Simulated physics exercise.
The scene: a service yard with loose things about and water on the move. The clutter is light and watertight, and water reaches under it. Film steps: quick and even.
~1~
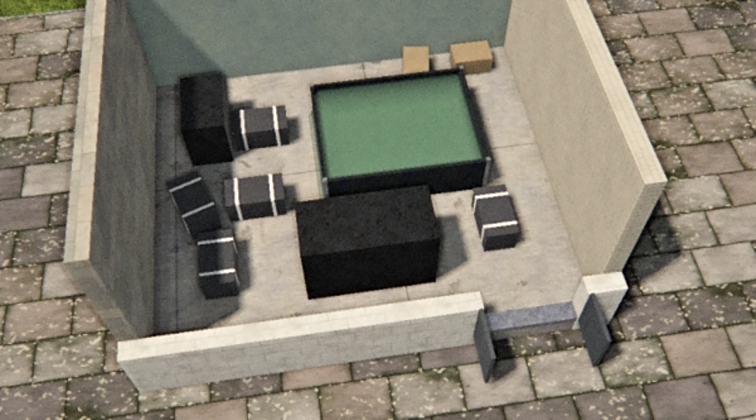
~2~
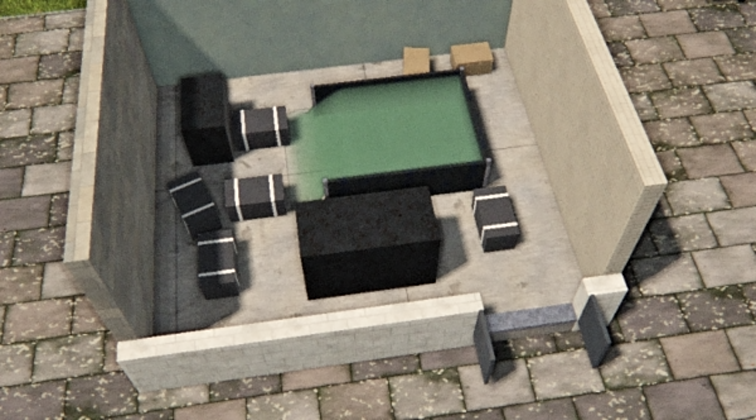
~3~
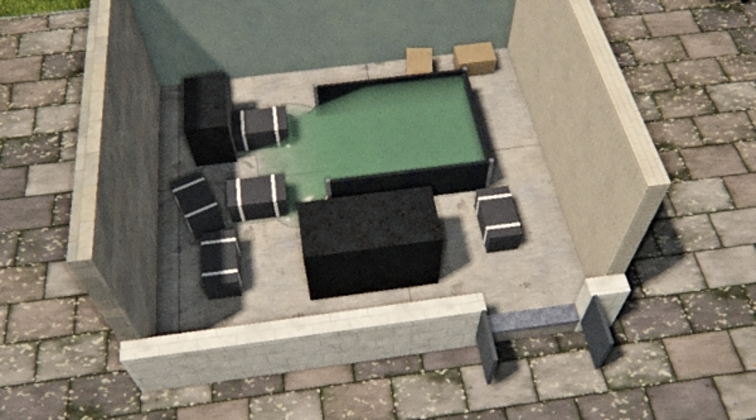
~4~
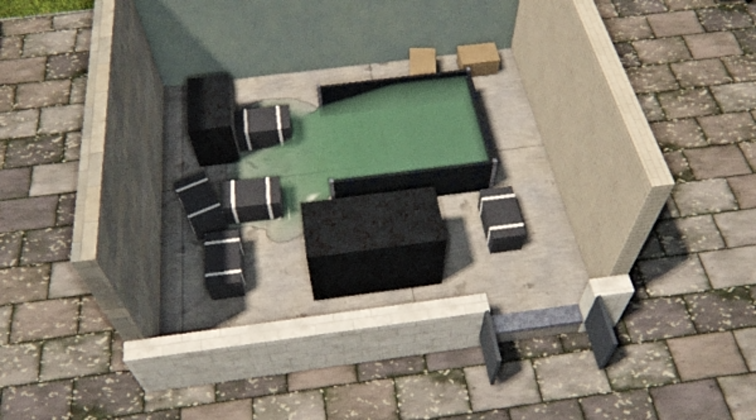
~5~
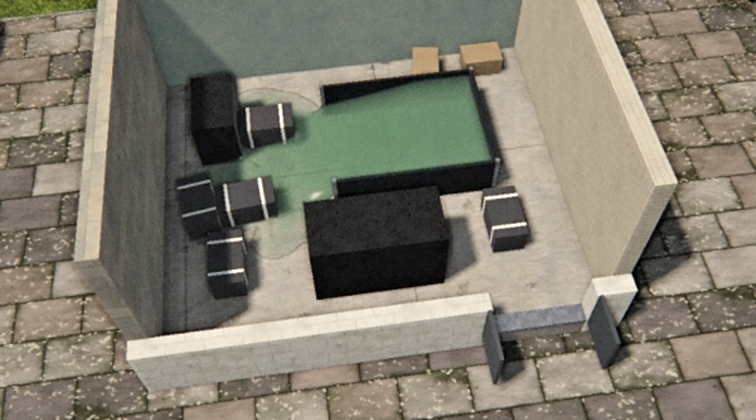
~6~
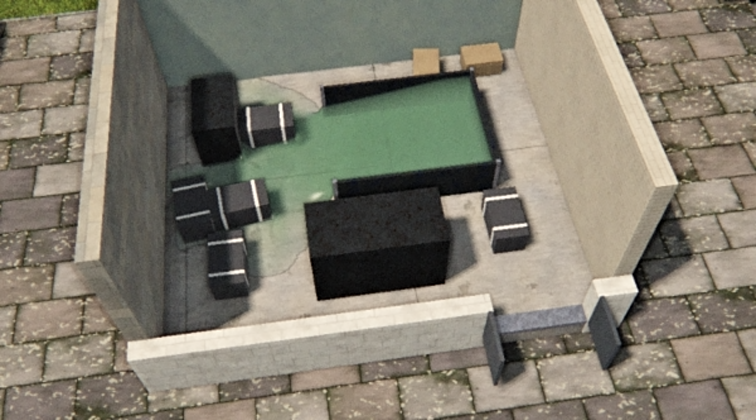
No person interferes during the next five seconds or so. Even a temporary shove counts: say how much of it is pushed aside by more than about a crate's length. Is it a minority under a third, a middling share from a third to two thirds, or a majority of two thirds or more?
A majority of two thirds or more.
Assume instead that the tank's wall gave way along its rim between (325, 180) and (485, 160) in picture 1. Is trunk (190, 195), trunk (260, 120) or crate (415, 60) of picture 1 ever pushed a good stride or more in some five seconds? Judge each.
First covers that distance, second stays short of it, third stays short of it.
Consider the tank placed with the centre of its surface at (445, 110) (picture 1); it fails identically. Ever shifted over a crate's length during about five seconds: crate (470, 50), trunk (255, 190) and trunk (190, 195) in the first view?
Not far, Far enough, Far enough.
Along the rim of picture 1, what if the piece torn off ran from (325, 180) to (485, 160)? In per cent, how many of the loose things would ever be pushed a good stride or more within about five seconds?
My estimate is some 60 per cent of them.
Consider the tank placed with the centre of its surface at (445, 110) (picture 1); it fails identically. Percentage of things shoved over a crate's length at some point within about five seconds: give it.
Estimate: Some 60 per cent of them.
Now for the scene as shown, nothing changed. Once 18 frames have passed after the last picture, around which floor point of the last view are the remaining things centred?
What remains is centred near (367, 183).
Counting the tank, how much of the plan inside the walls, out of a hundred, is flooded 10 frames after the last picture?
Reading: About 50 %.
A moment on, 1 of 7 are well off their spots; 1 afloat.
Next, 4 of 7 are well off their spots; 3 afloat.
Later, 4 of 7 are well off their spots; 4 afloat.
In the end, 5 of 7 are well off their spots, and 5 have been at some point; 4 afloat.
